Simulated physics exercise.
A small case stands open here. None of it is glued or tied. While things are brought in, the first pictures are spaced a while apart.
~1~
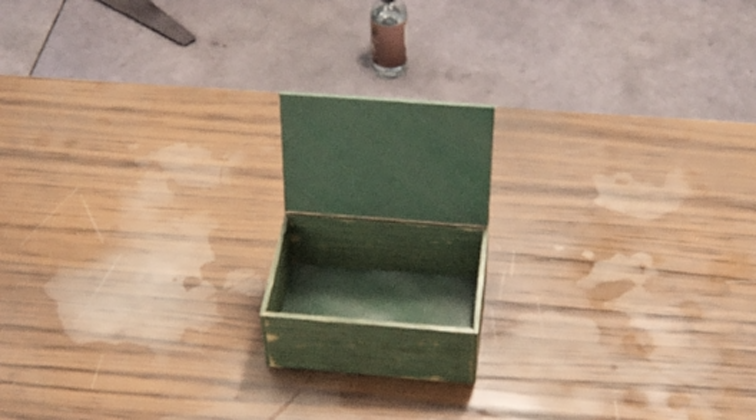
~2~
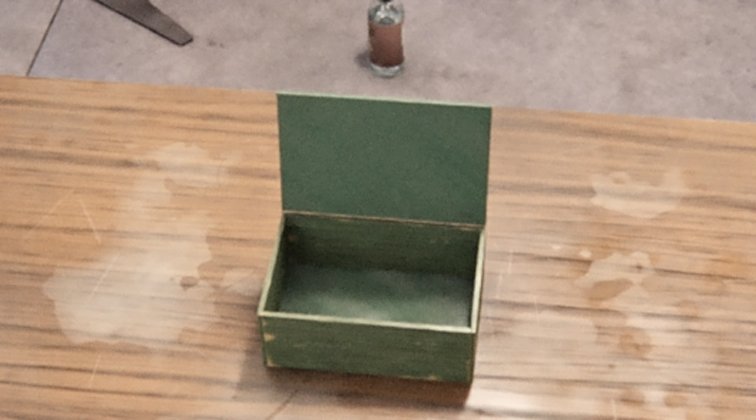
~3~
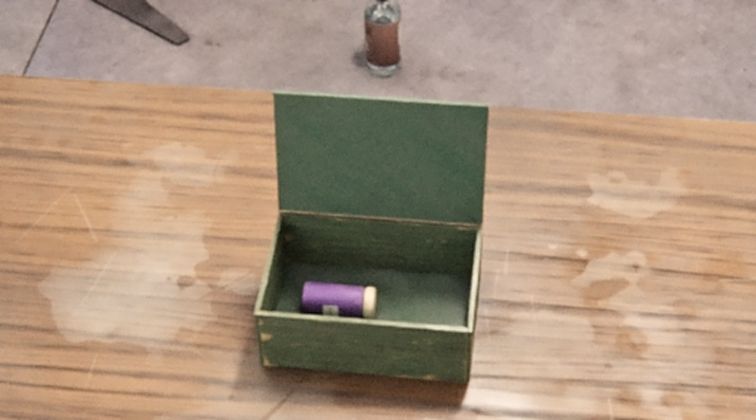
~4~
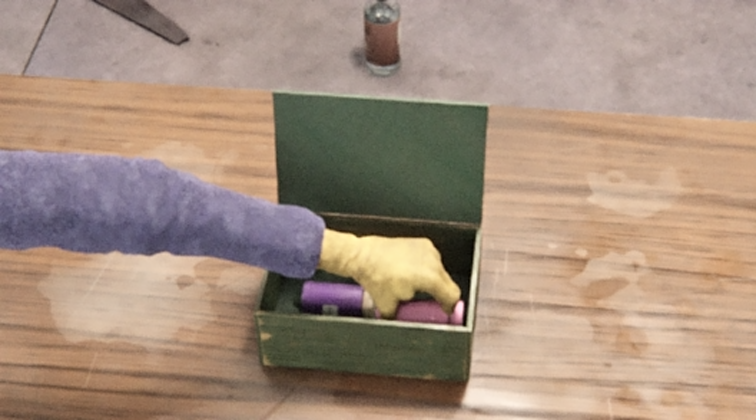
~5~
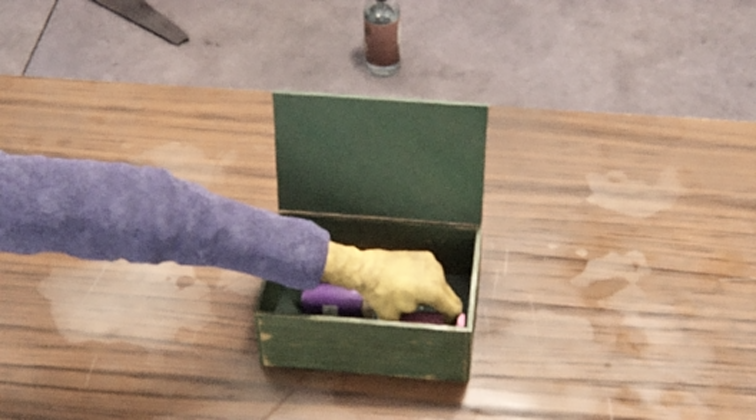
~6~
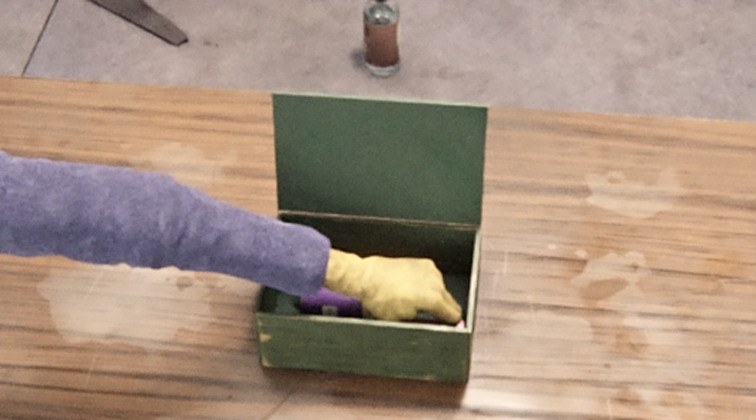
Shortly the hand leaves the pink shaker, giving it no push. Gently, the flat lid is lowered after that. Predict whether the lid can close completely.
Lid seats.
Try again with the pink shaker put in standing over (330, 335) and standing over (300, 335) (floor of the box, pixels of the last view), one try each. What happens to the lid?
Trial 1: Lid propped open. Trial 2: Lid propped open.
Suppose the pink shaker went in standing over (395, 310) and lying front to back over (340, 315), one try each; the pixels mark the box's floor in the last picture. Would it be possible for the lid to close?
With the first packing the lid is left gaping; with the second it lowers fully.
Then, 1.50 s past the last view, lid 67° above the rim.
Then, 1.80 s past the last view, lid 31° above the rim.
Finally, lid shut; both still in place. Final places as the last picture's camera would see them, pink shaker near (421, 338).
